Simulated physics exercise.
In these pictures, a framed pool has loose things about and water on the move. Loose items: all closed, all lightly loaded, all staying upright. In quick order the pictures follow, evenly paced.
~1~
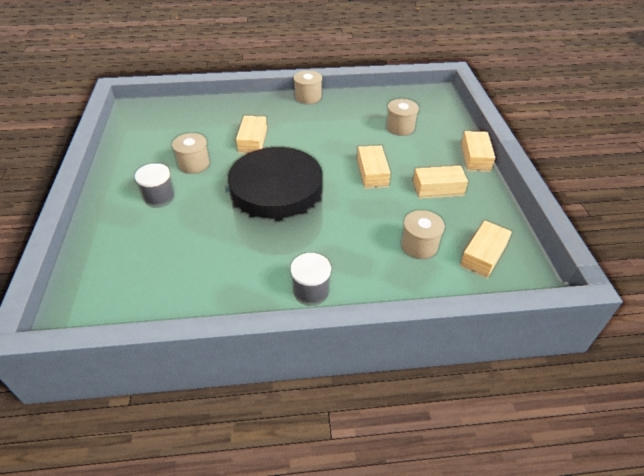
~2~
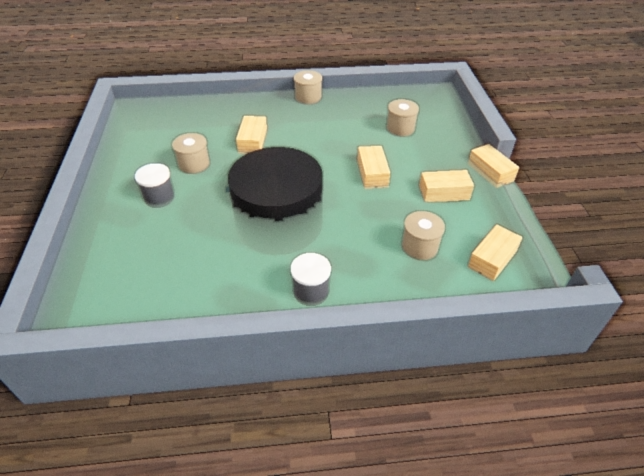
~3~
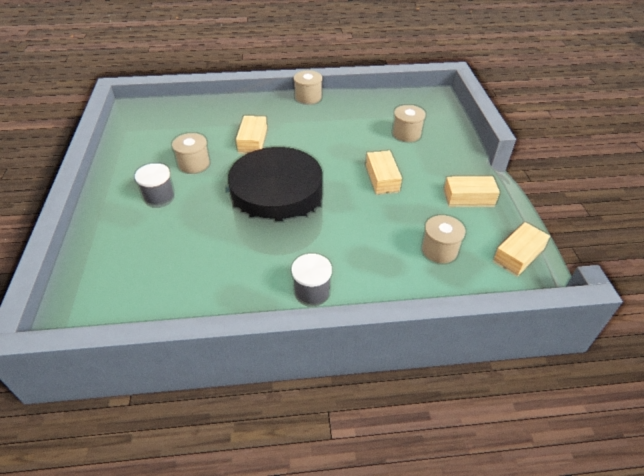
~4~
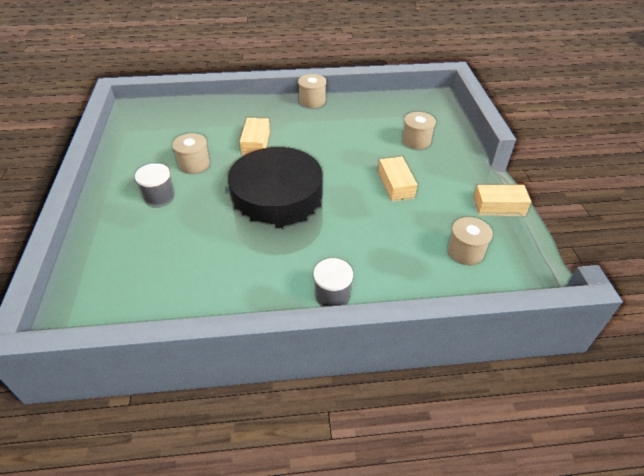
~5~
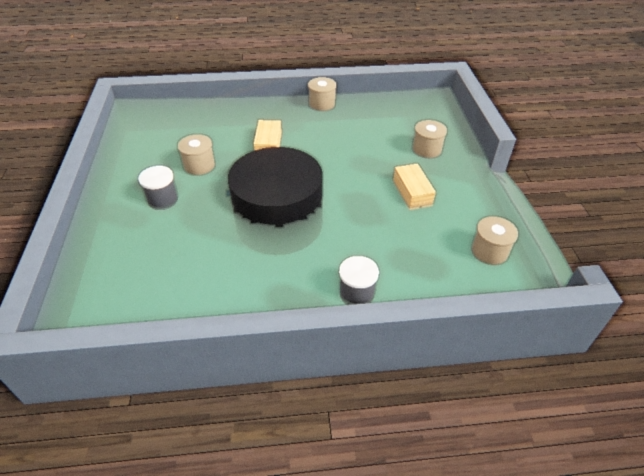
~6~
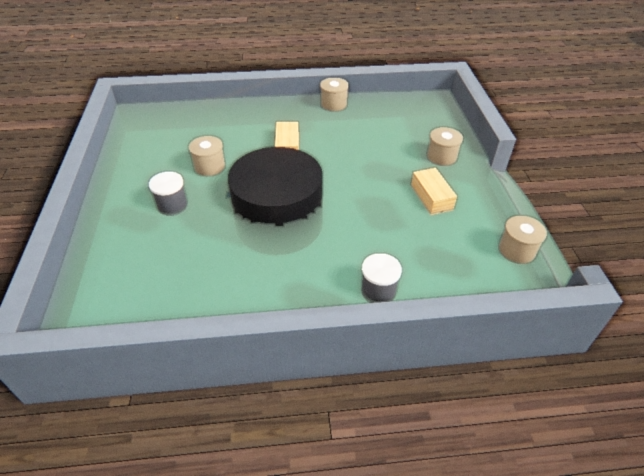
In the video, a gap opens in the right wall of a grey-framed pool of green water, and three yellow blocks drift through it out of view, while the remaining floating blocks and tubs shift rightward around a black disc.
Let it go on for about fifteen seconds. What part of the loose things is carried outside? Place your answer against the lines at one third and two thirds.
It sits at or past the two-thirds line.
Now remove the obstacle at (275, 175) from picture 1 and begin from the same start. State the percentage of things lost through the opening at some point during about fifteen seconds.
Close to 70 percent of them.
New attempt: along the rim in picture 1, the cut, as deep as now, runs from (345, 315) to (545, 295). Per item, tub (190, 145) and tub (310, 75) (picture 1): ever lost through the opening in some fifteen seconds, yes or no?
Outcome by order: Not lost; not lost.
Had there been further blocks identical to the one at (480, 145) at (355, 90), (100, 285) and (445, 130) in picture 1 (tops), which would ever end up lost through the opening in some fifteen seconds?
In turn: Yes, inside, carried outside.
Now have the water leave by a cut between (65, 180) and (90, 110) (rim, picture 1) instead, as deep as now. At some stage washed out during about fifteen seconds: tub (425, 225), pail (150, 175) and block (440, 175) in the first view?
First trapped, second lost, third trapped.
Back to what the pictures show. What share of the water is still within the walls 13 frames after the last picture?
58 %.
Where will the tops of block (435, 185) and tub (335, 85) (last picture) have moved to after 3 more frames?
At about (522, 197) and (365, 89).
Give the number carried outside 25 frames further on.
Tally: 8.
A moment on, 5 of 11 are out; 6 afloat.
Next, 7 of 11 are out; 4 afloat.
Later, 8 of 11 are out; 3 afloat.
In the end, 9 of 11 are out; 2 afloat.
